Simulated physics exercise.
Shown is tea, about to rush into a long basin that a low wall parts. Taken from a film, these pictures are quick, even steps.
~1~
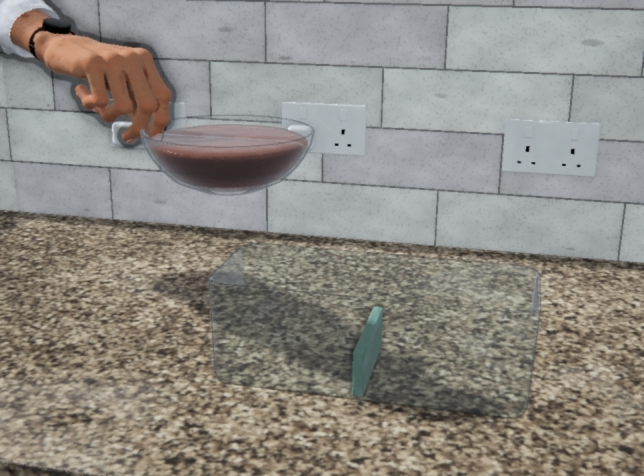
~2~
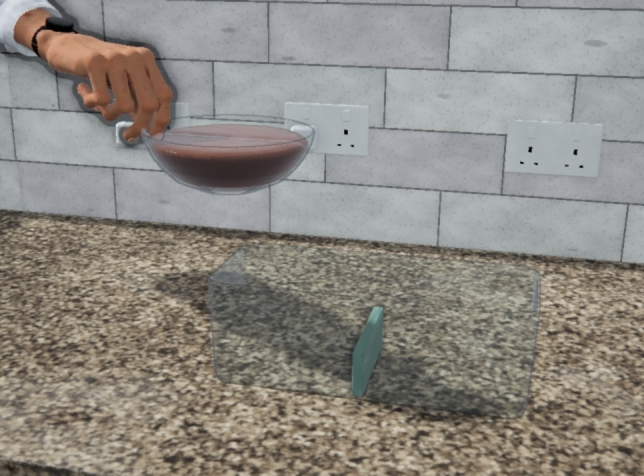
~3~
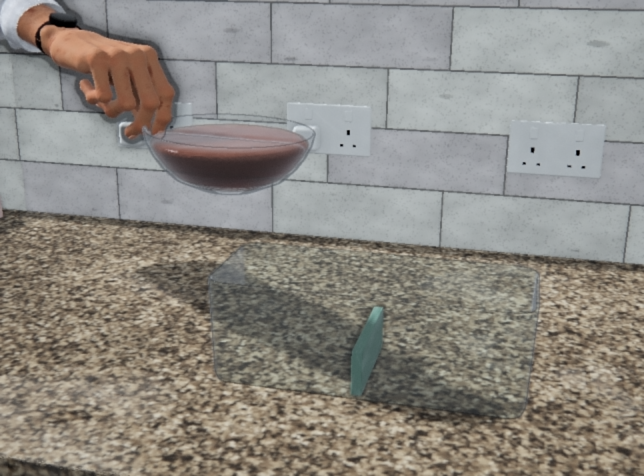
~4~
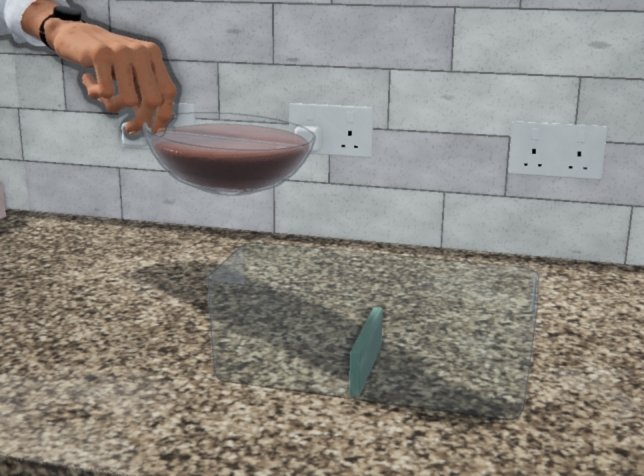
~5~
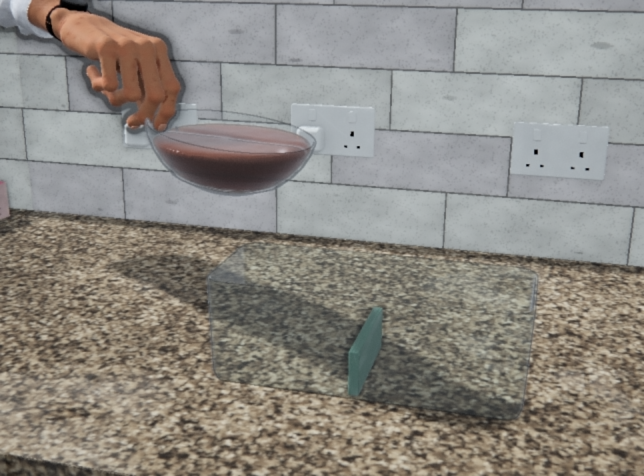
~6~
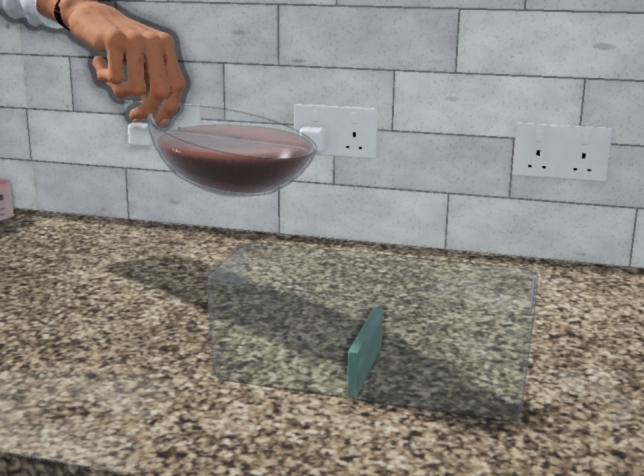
A hand holds a glass bowl of brown liquid above a clear basin, tilting it slightly rightward.
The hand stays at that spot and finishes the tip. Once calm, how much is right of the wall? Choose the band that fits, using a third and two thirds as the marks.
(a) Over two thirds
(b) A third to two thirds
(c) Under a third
A third to two thirds.
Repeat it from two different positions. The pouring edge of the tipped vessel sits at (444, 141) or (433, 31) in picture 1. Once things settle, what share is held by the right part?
About 85 per cent, then about 75 per cent.
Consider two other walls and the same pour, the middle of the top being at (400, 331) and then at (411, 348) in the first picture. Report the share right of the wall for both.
It works out to around 5 per cent for the first and around 15 per cent for the second.
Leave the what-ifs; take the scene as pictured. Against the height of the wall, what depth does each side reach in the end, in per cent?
Left of the wall 40 %, right of the wall 30 %.
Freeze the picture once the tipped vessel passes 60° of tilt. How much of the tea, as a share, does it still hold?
Close to 30 parts in a hundred remain.
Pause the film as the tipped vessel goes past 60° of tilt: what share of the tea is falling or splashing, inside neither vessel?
Estimated: 35 per cent or thereabouts.
A moment on, the tilt is 60° and 28 per cent is still to pour, 11 is left of the wall and 25 right of it.
Next, the tilt is 90° and 0 per cent is still to pour, 49 is left of the wall and 45 right of it.
Then the tilt is 97° and 0 per cent is still to pour, 50 is left of the wall and 45 right of it.
Later the tilt is 97° and 0 per cent is still to pour, 50 is left of the wall and 45 right of it.
In the end 50 per cent lies left of the wall, 45 right of it and 4 outside.
